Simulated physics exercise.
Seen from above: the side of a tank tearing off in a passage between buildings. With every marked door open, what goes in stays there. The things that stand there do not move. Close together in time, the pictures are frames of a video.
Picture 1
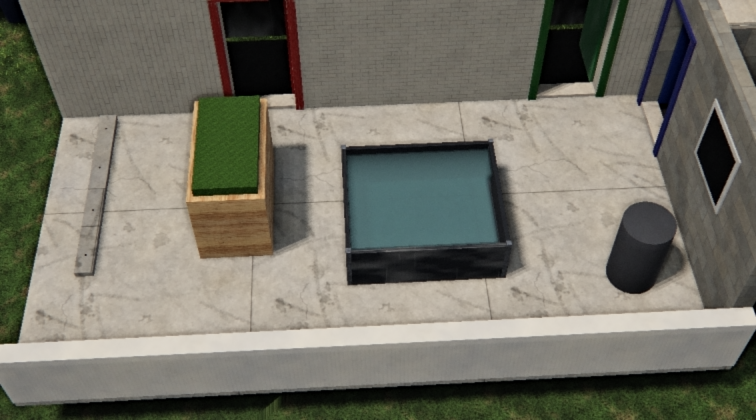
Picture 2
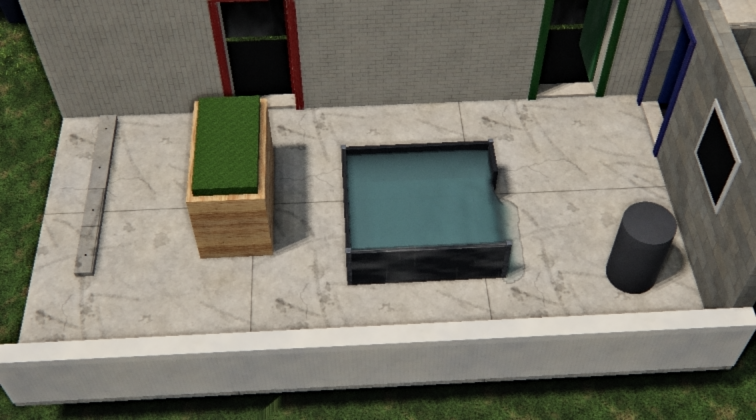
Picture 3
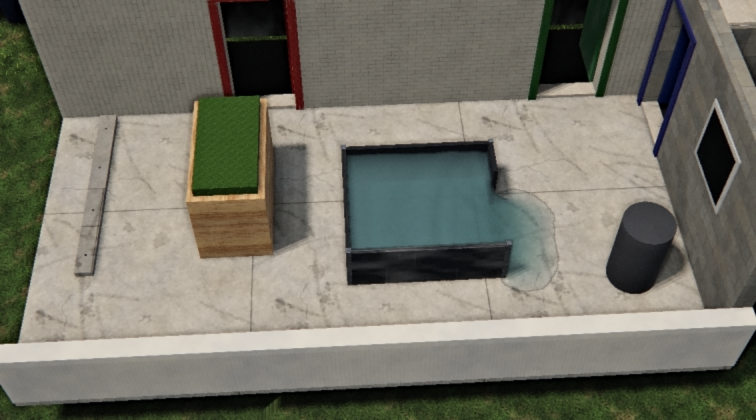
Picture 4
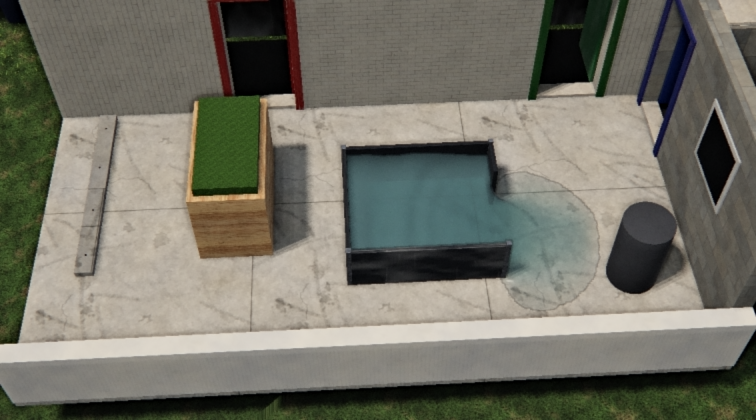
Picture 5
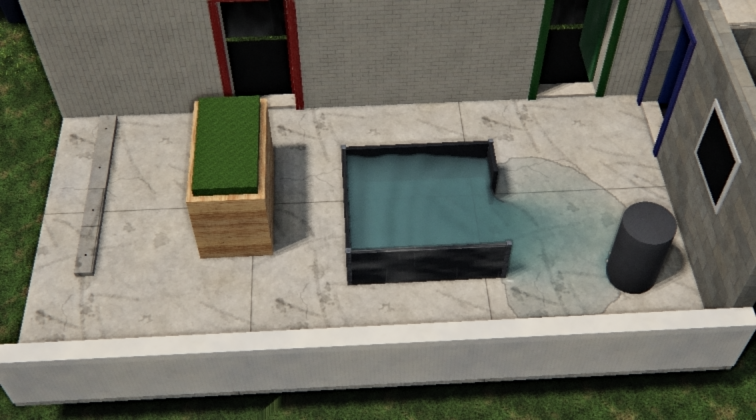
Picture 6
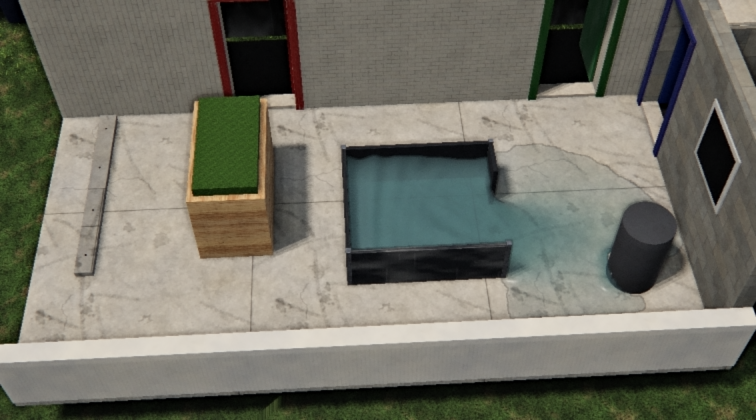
At the start, a dark-walled tank of blue-green water stands whole on a pale tiled passage, between a grass-topped wooden block and a dark cylinder. Then its right side opens and water pours out rightward across the floor, fanning wider until it reaches the cylinder and spreads around its base.
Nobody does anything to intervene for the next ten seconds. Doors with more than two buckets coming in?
Result: The blue door is going to be over the line; the red door is going to be at or under the line; the green door is going to be over the line.
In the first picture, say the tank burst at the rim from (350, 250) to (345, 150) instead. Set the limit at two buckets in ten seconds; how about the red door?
Well, it turns out the red door crosses the threshold.
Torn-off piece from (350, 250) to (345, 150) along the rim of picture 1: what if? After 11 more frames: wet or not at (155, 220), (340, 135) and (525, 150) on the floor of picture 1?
So that's left bare for the first, waterlogged for the second and left bare for the third.
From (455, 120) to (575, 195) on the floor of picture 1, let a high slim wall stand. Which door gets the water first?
The door marked blue comes first.
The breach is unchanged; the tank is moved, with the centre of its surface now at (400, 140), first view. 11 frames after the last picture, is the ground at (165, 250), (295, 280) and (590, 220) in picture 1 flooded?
Taking them in the order asked: Spared, then spared, then inundated.
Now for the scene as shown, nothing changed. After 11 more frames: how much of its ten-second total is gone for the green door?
Close to 0 %.
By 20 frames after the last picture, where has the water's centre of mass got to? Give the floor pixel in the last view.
The balance point is around (543, 226).
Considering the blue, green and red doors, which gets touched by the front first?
That's the one in blue.
A moment on, water covers 25 % of the floor; the blue door wet at the sill, nothing in, the red door not reached, the green door not reached.
Next, water covers 25 % of the floor; the blue door under two buckets in, the red door not reached, the green door wet at the sill, nothing in.
Then, water covers 40 % of the floor; the blue door over two buckets in, the red door not reached, the green door over two buckets in.
Later, water covers 75 % of the floor; the blue door over two buckets in, the red door wet at the sill, nothing in, the green door far over two buckets in.
In the end, water covers 90 % of the floor; the blue door far over two buckets in, the red door wet at the sill, nothing in, the green door far over two buckets in.
